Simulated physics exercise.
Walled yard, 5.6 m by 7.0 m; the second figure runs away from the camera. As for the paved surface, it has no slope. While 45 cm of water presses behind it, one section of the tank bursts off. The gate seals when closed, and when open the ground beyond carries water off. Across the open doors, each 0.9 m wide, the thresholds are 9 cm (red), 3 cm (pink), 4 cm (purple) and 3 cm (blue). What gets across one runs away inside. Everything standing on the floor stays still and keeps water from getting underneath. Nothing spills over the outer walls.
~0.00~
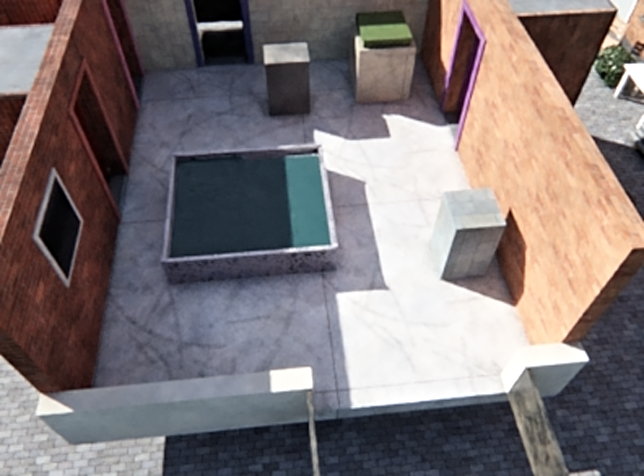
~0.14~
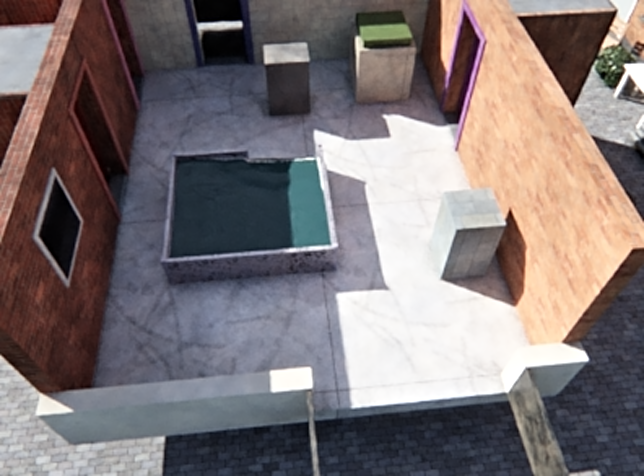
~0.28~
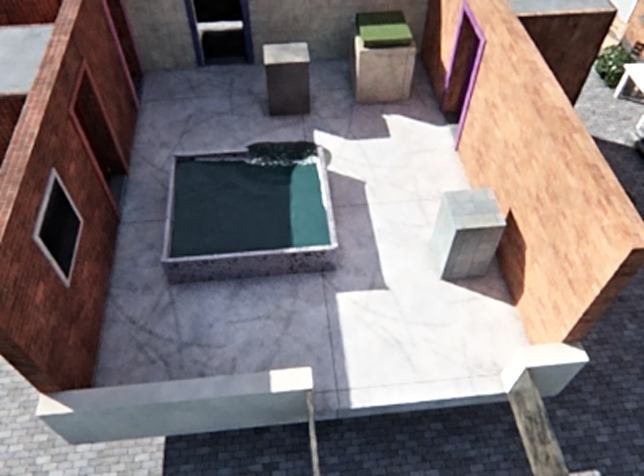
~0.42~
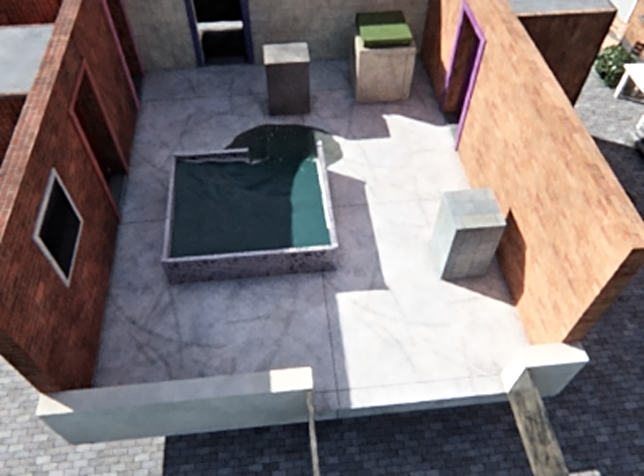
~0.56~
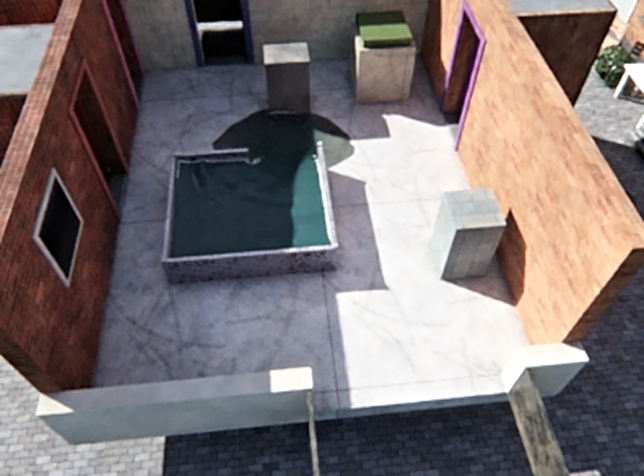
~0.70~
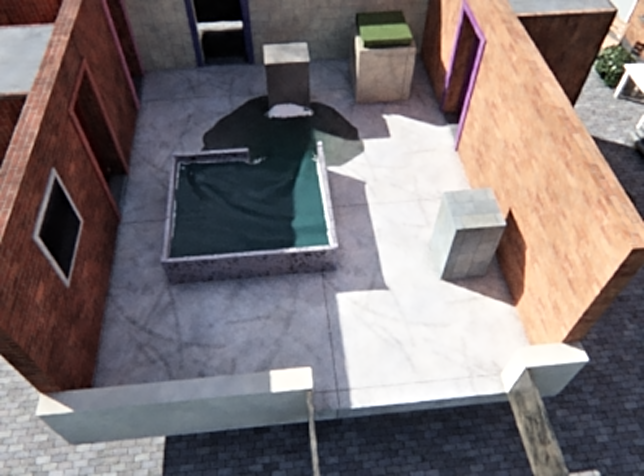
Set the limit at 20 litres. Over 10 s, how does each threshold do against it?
At the red door the water stays short of it. At the pink door the water goes past it. At the purple door the water goes past it. At the blue door the water goes past it.
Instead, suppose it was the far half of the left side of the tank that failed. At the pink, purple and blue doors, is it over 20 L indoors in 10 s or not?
For pink, too much; for purple, too little; for blue, too much.
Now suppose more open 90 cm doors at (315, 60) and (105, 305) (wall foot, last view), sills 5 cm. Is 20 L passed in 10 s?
In turn: Above, below.
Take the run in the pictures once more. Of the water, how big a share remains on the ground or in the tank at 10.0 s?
Share still there: About 72 %.
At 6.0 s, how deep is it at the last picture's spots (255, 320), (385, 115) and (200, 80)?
Listed order: 0 / 6 / 9 cm.
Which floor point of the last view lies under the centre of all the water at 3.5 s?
Around (279, 159) in the last picture.
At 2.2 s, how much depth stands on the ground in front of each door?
In centimetres, the red door has 0, the pink door 0, the purple door 1 and the blue door 7.
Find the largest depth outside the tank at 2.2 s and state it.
Around 30 centimetres.
After 1.4 s water covers 20 % of the floor and is deepest (30 cm) near (286, 118); red door not reached, pink door not reached, purple door not reached, blue door 2 cm at the sill, 0 L in.
After 2.2 s water covers 25 % of the floor and is deepest (30 cm) near (287, 124); red door not reached, pink door not reached, purple door not reached, blue door 7 cm at the sill, 21 L in.
After 3.5 s water covers 40 % of the floor and is deepest (20 cm) near (286, 118); red door not reached, pink door 13 cm at the sill, 33 L in, purple door 11 cm at the sill, 34 L in, blue door 8 cm at the sill, 67 L in.
After 6.0 s water covers 50 % of the floor and is deepest (14 cm) near (286, 118); red door 2 cm at the sill, 0 L in, pink door 12 cm at the sill, 143 L in, purple door 9 cm at the sill, 103 L in, blue door 7 cm at the sill, 99 L in.
After 10.0 s water covers 75 % of the floor and is deepest (9 cm) near (139, 109); red door 3 cm at the sill, 0 L in, pink door 8 cm at the sill, 245 L in, purple door 6 cm at the sill, 149 L in, blue door 7 cm at the sill, 152 L in.
